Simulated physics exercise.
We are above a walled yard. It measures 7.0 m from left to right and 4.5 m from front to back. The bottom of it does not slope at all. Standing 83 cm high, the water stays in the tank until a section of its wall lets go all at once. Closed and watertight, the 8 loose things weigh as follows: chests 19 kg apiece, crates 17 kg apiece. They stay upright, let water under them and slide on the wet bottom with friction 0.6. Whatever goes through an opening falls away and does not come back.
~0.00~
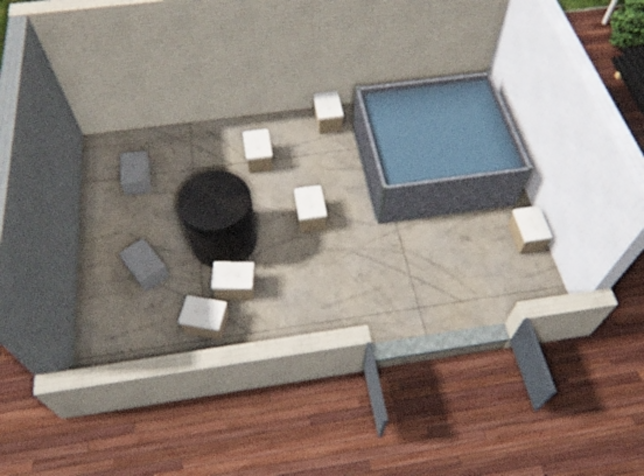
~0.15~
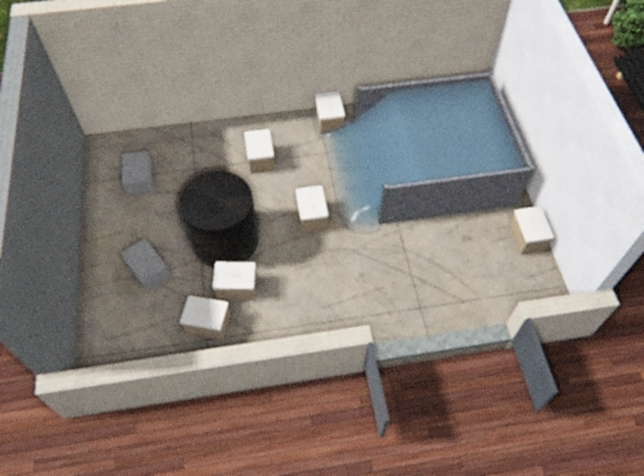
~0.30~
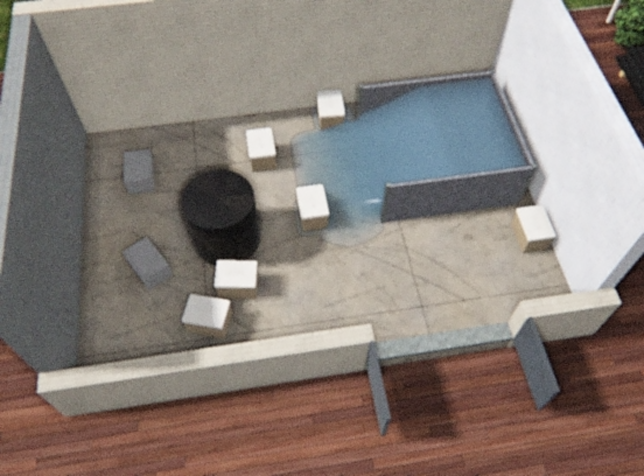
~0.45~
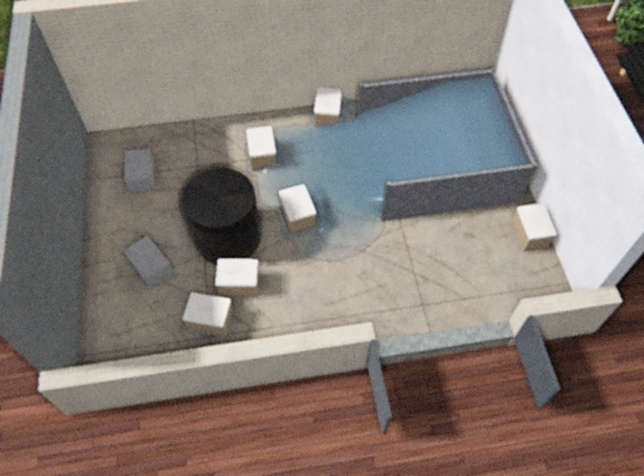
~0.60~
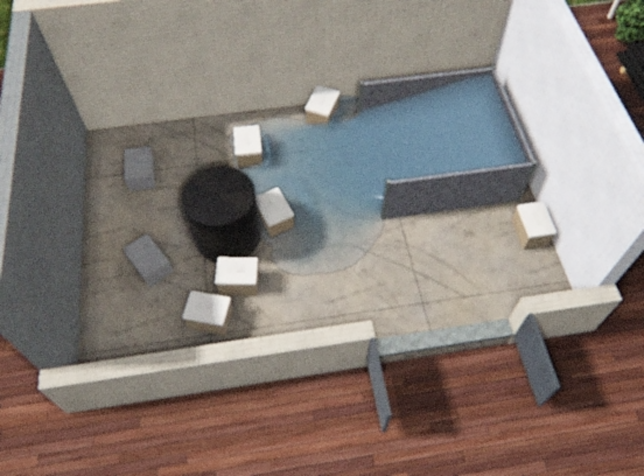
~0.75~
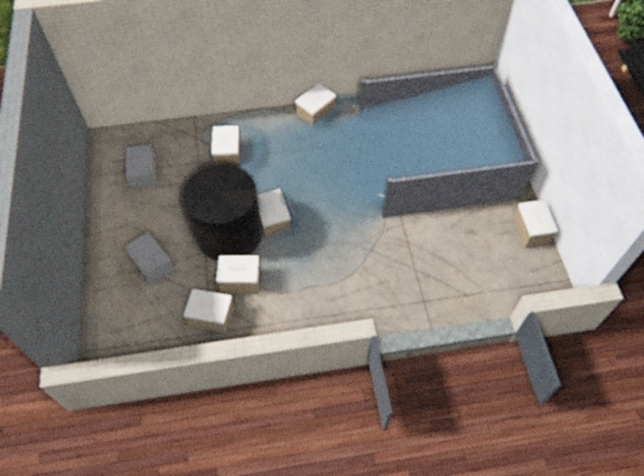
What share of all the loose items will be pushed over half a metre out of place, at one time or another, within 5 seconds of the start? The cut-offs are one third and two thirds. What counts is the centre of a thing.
In the upper range.
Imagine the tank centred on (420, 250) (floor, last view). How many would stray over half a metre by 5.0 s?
Result: 7.
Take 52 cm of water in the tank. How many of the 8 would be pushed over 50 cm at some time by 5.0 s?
I count 5 of them in that case.
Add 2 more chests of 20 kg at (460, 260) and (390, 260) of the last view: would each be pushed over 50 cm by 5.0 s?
Below, below.
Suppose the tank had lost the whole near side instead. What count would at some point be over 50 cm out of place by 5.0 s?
Result: 2.
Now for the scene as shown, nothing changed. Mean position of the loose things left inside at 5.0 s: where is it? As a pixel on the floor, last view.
They average out to somewhere around (241, 271).
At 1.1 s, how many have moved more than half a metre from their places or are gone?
The answer is 3.
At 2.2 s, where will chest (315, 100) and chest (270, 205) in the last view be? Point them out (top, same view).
Near (165, 110) and (253, 283).
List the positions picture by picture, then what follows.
The first picture shows a chest at (310, 202), on the bottom; a chest at (257, 144) rests on the ground; water covers 3.9 m2; 0 of 8 have shifted.
The second picture shows a chest at (312, 202) rests on the ground; a chest at (259, 144) rests on the ground; 5.1 m2 under water; 0 of 8 have shifted.
The third picture shows a chest at (312, 201) rests on the ground; a chest at (261, 142) rests on the ground; 6.4 m2 under water; 0 of 8 have shifted.
The fourth picture shows a chest at (297, 202), on the bottom, 26 cm from its start; a chest at (261, 141) rests on the ground; water covers 7.8 m2; 2 of 8 have shifted.
The fifth picture shows a chest at (274, 206), on the bottom, 61 cm from its start; a chest at (247, 140) rests on the ground, 22 cm from its start; water covers 9.6 m2; 3 of 8 have shifted.
The sixth picture shows a chest at (272, 207), on the bottom, 66 cm from its start; a chest at (225, 139), on the bottom, 58 cm from its start; 11.6 m2 under water; 3 of 8 have shifted.
After 1.1 s 3 of 8 are over 50 cm from their spots; 1 afloat.
After 2.2 s 6 of 8 are over 50 cm from their spots; 3 afloat.
After 3.5 s 7 of 8 are over 50 cm from their spots; 7 afloat.
After 5.0 s 6 of 8 are over 50 cm from their spots, and 7 have been at some point; 7 afloat.
